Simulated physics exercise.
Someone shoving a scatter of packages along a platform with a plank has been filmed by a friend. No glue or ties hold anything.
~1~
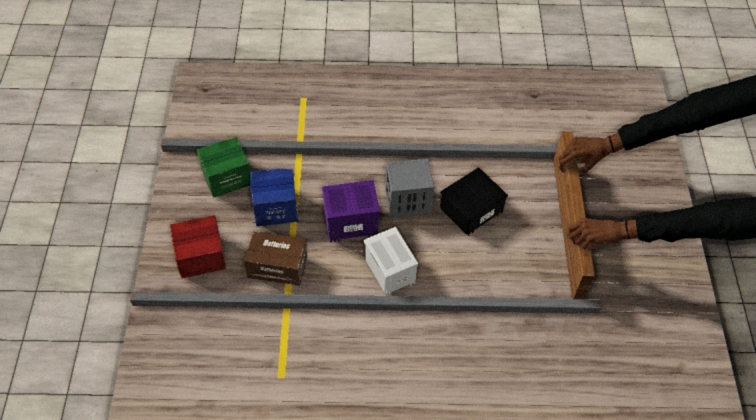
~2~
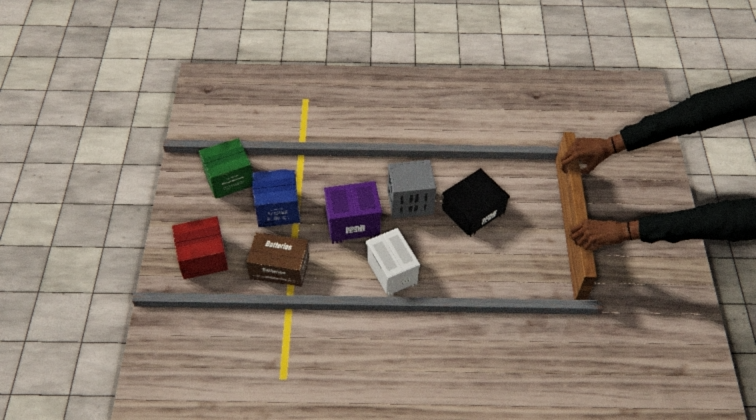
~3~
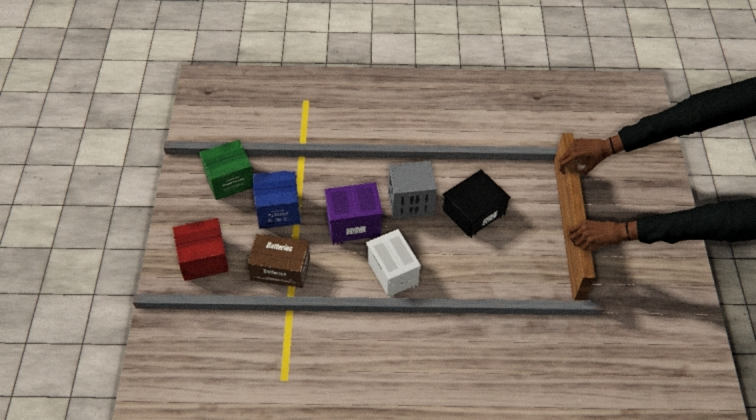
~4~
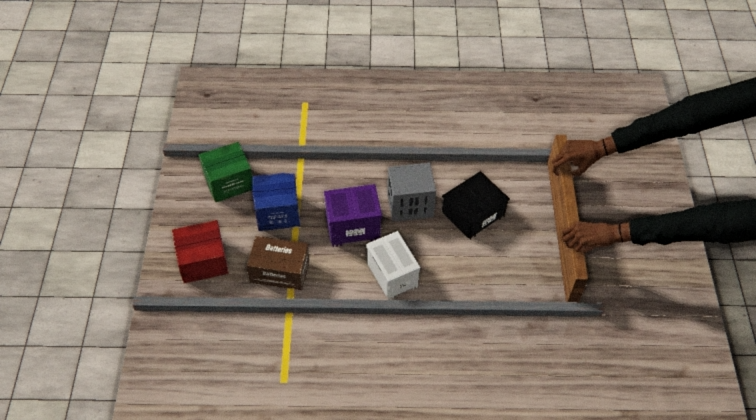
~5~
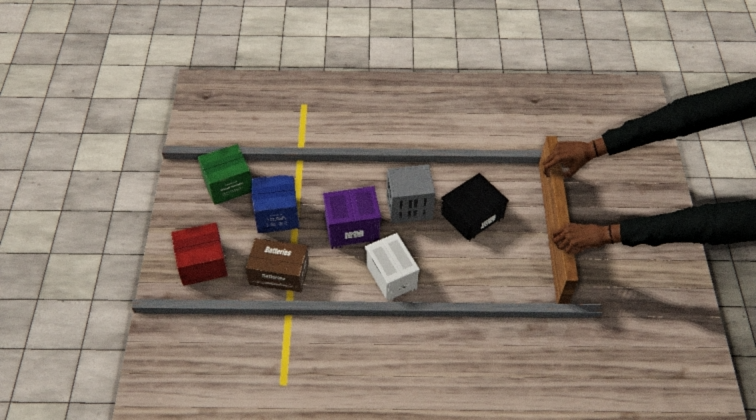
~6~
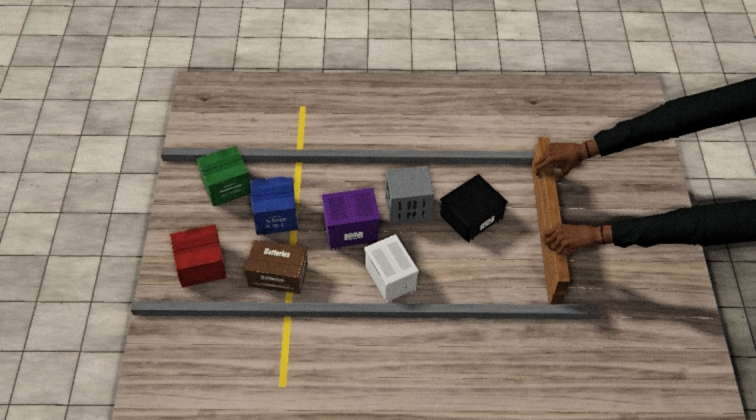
Two hands slide a wooden plank slightly left toward scattered boxes, which stay in place.
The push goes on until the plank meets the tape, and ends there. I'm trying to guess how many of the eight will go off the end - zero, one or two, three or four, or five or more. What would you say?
The drop will claim none of them.
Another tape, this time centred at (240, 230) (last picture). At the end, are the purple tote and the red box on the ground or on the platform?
Outcome - purple tote: It keeps its spot; red box: It leaves the top.
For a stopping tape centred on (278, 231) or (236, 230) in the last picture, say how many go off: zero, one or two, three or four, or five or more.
First tape: No fall at all; second tape: Just one or two.
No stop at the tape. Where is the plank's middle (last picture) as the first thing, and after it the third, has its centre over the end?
First about (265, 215), next about (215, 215).
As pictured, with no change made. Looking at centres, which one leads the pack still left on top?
The red box.
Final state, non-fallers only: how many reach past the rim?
Number: 0.
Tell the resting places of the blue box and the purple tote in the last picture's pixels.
They finish at roughly (213, 203) and (219, 238) respectively.
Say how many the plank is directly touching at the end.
Well, it touches 3.
Soon after, none off yet; red box at rest near (199, 256); green box at rest near (225, 176); blue box at rest near (274, 205).
After that, none off yet; red box at rest near (199, 256); green box at rest near (225, 176); blue box displaced a little near (257, 205).
In the end, the number that fall off is zero.
